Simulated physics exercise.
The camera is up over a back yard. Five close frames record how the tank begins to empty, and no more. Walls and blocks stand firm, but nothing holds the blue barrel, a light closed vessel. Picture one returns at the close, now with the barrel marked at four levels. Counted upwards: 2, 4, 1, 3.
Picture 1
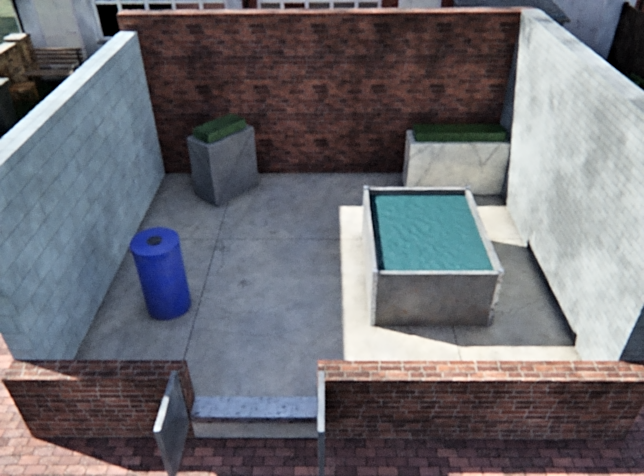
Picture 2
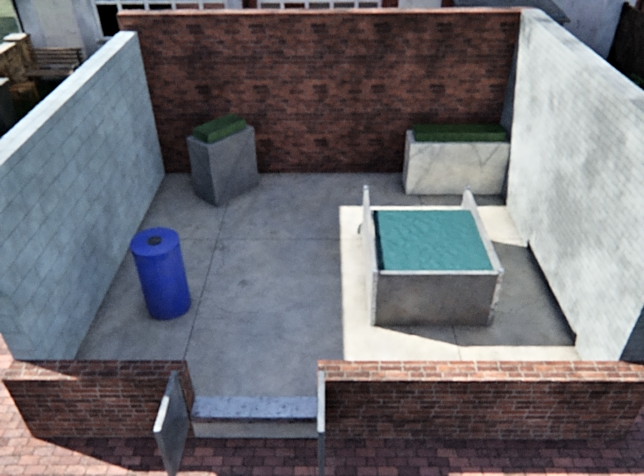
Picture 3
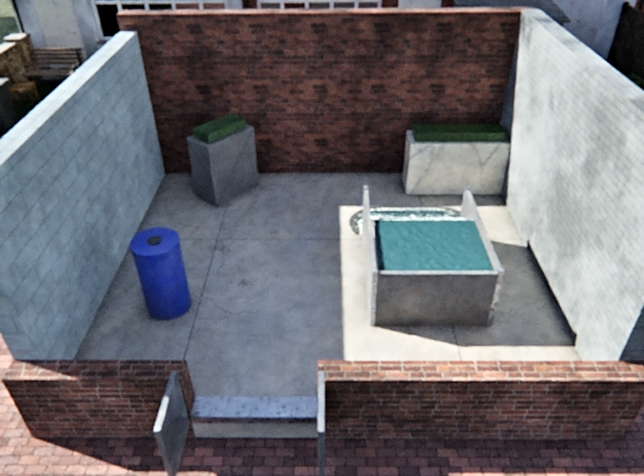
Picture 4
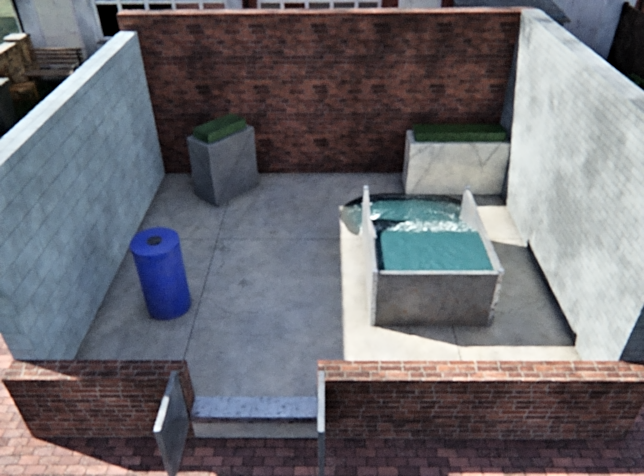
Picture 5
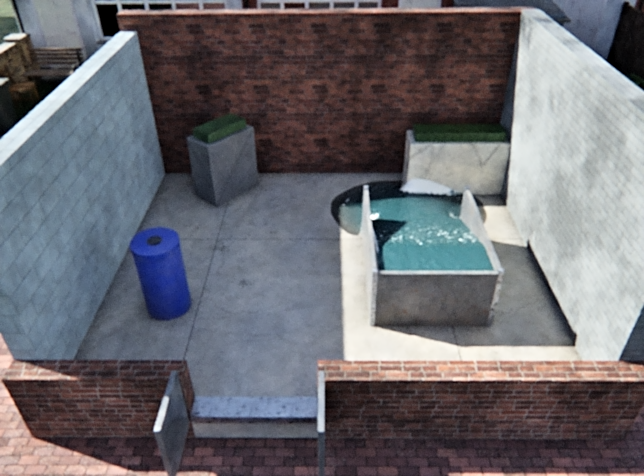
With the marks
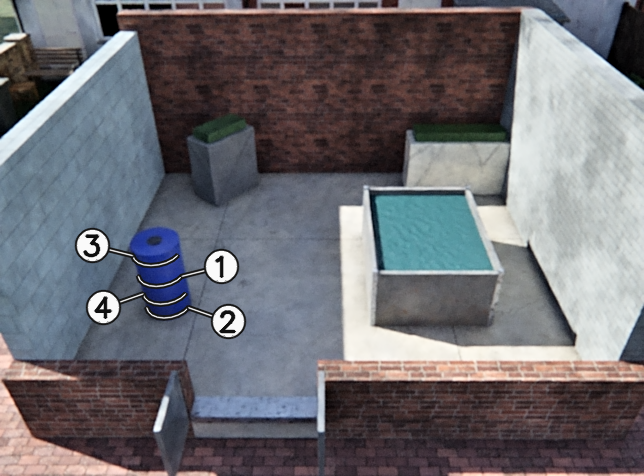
The clip shows a walled yard with a blue barrel on the left and a water-filled tank on the right; the tank's far side opens, and water pours out behind it, spreading in a rounded pool across the ground.
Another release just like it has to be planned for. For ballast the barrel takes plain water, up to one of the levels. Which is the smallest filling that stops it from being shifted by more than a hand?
4 is the one.
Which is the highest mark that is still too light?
It is 2.
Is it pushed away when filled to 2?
Yes, that goes wrong.
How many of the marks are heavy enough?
Three of them.
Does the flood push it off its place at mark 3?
No.
In white, 1 at (156, 286); 2 at (164, 318); 3 at (150, 265); 4 at (160, 304); from the bottom up 2, 4, 1, 3.
With 1, it does not move.
With 2, it is pushed about half its own width away.
With 3, it does not move.
With 4, it does not move.
